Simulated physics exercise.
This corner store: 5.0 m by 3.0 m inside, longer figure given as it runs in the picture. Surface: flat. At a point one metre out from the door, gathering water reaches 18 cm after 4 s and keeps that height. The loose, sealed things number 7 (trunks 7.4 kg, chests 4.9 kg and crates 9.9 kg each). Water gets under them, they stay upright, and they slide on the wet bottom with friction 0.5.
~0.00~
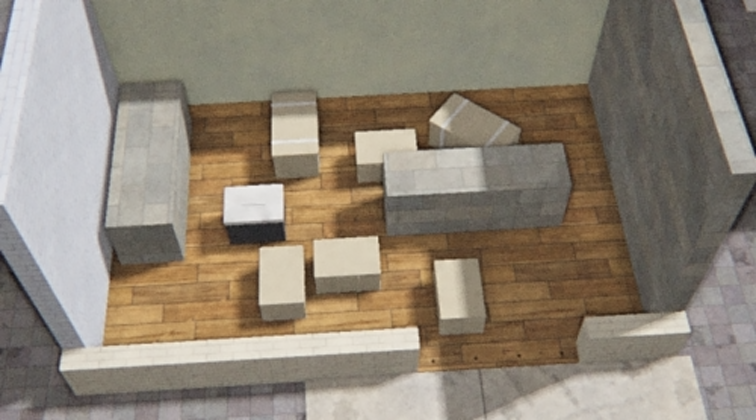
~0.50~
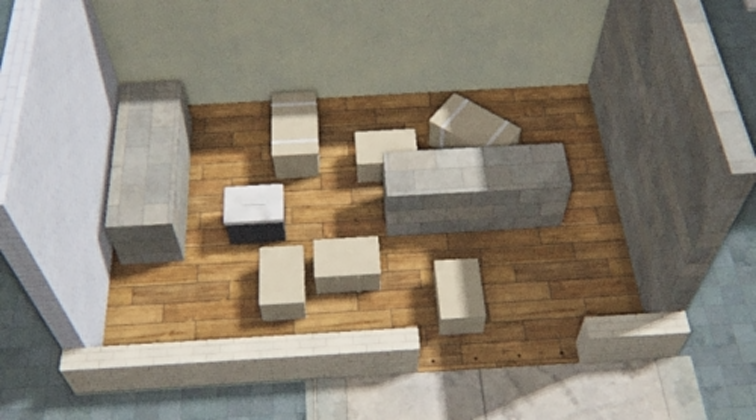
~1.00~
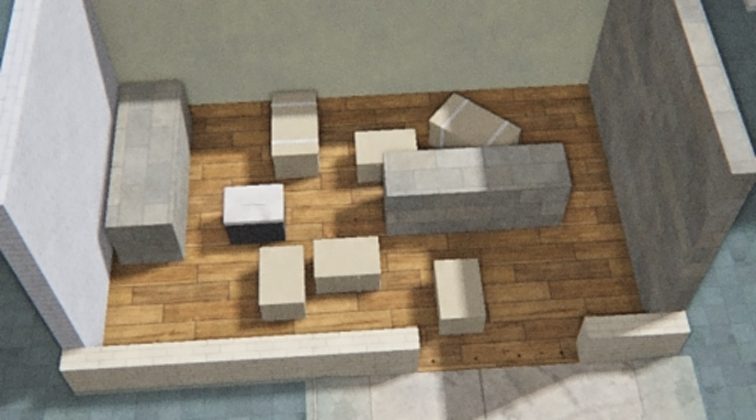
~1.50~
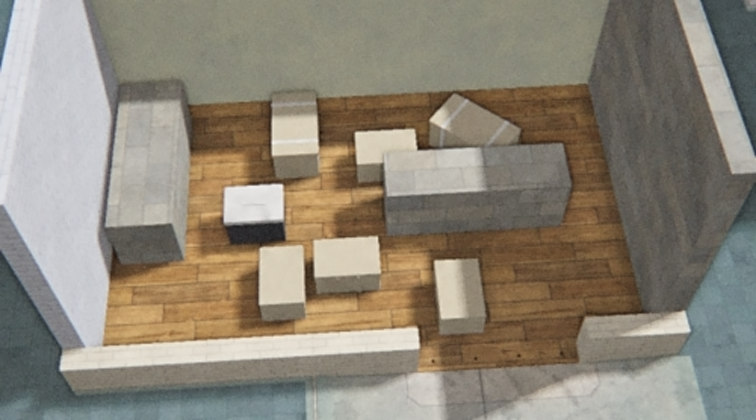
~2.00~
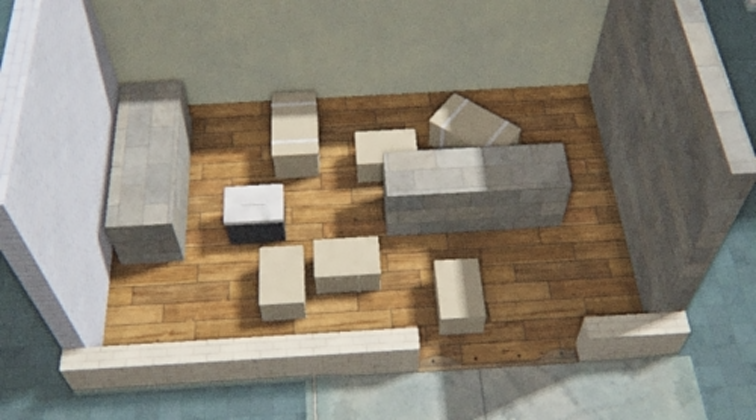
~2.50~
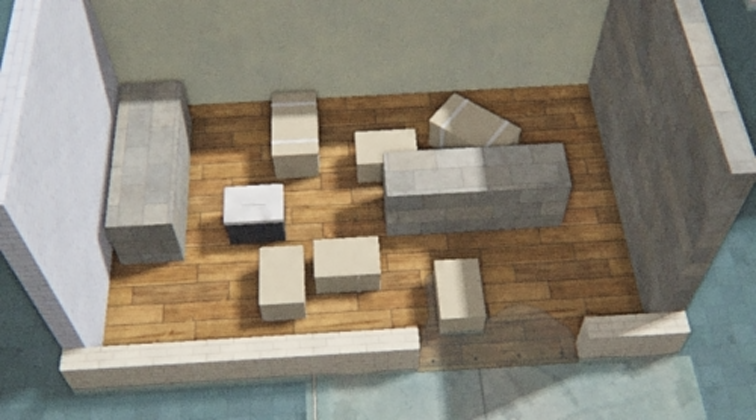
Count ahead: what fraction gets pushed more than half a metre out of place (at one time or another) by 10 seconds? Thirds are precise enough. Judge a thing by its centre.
One third through two thirds.
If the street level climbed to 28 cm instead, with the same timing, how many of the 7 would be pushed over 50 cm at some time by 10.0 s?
You'd get 4 in that case.
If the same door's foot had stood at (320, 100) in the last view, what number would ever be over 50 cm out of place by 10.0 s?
You'd get 7 in that case.
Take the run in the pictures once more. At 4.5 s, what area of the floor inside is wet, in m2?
Wet: Near 3.5 m2.
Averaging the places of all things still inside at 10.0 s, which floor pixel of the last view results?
Averaged position, last view: Near pixel (271, 217).
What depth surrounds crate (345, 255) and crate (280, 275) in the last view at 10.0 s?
Around 12 cm and 11 cm.
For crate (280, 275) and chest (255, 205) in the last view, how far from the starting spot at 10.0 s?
Net displacement, in order: 140 cm; 140 cm.
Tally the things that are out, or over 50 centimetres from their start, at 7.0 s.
By that time the total stands at 3.
After 3.5 s 0 of 7 are over 50 cm from their spots; 0 afloat.
After 4.5 s 1 of 7 are over 50 cm from their spots; 1 afloat.
After 7.0 s 3 of 7 are over 50 cm from their spots; 2 afloat.
After 10.0 s 4 of 7 are over 50 cm from their spots, and 4 have been at some point; 6 afloat.
